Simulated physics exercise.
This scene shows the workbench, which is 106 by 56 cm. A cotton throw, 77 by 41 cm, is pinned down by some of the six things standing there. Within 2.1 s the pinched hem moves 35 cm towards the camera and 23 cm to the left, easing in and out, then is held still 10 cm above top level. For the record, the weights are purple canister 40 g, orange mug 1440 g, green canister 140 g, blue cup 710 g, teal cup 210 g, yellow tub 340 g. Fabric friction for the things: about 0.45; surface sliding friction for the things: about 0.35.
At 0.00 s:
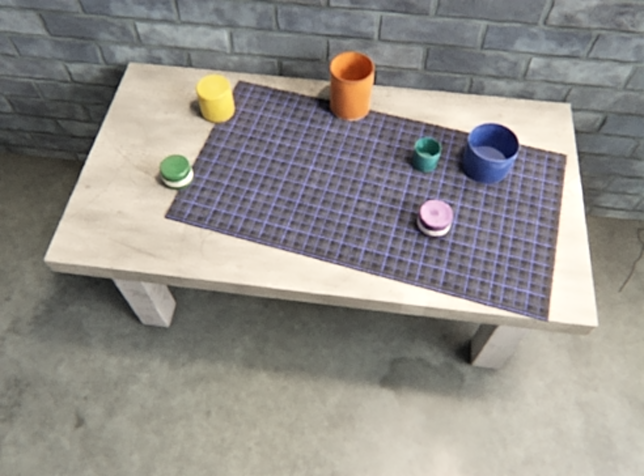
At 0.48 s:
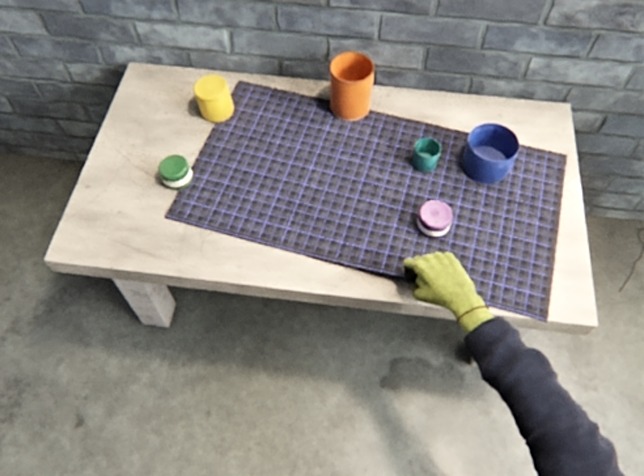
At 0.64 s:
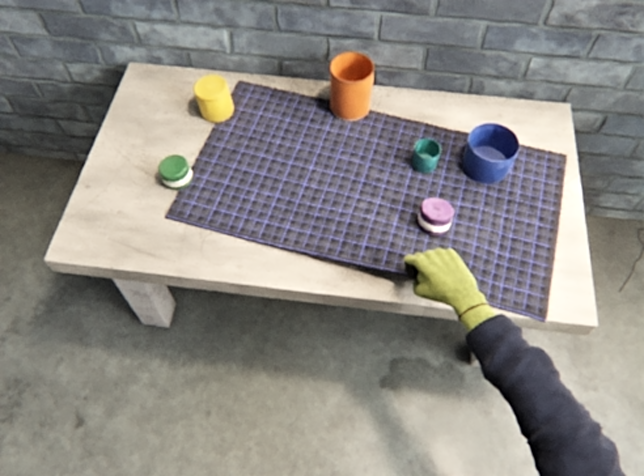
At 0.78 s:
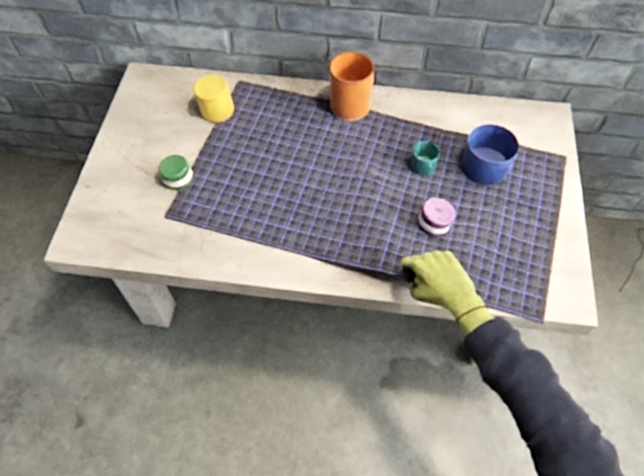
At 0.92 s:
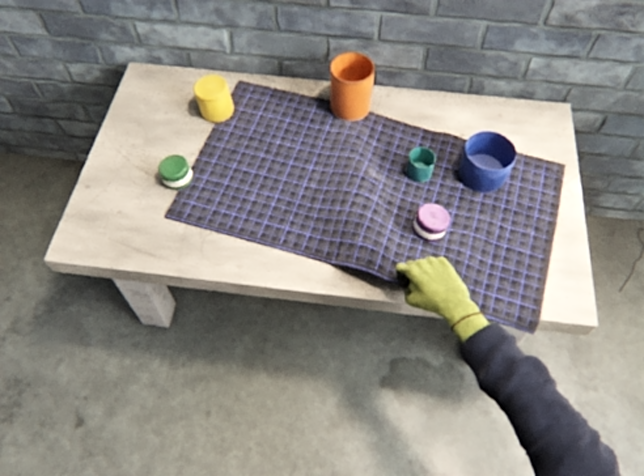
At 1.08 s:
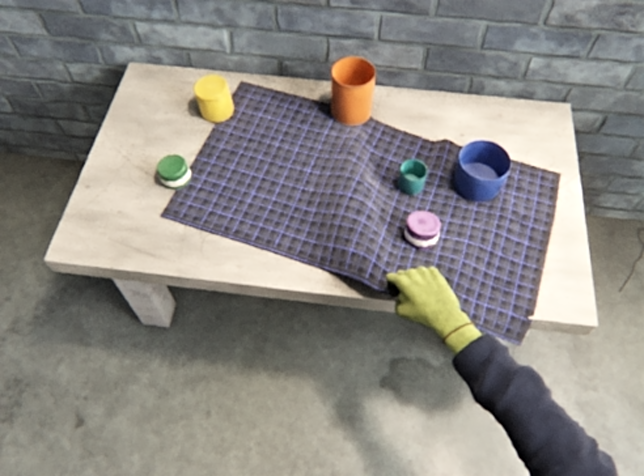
We see a gloved hand grip the near edge of a checked cloth on a workbench and pull it slightly toward the camera and left, wrinkling it as the blue cup, teal cup and purple canister shift along with it.
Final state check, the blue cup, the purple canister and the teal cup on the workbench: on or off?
The blue cup winds up off. The purple canister winds up off. The teal cup winds up off.
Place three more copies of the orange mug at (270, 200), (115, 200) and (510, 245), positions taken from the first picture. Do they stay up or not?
So it goes: The first one ends up off, the next is still up there, the last ends up off.
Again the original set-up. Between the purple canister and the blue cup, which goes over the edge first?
That's the purple one.
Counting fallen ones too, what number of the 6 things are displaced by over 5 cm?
4 of them.
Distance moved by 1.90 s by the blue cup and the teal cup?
About: Blue cup 30 cm, teal cup 35 cm.
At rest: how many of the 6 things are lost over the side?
3 in all.
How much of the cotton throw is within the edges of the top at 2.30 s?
I'd estimate close to 15 per cent.
After 1.5 s, 85 % of the cotton throw is still over the top; teal cup 19 cm off its start, blue cup 17 cm off its start, purple canister 15 cm off its start.
After 1.9 s, 60 % of the cotton throw is still over the top; teal cup 34 cm off its start, blue cup 32 cm off its start, purple canister 27 cm off its start.
After 2.3 s, 15 % of the cotton throw is still over the top; teal cup over the edge, blue cup on its side, 46 cm off its start at (390, 345), purple canister over the edge.
After 2.7 s, 0 % of the cotton throw is still over the top; teal cup over the edge, blue cup over the edge, purple canister over the edge.
After 4.3 s, 0 % of the cotton throw is still over the top; teal cup over the edge, blue cup over the edge, purple canister over the edge, orange mug 11 cm off its start at (357, 106).
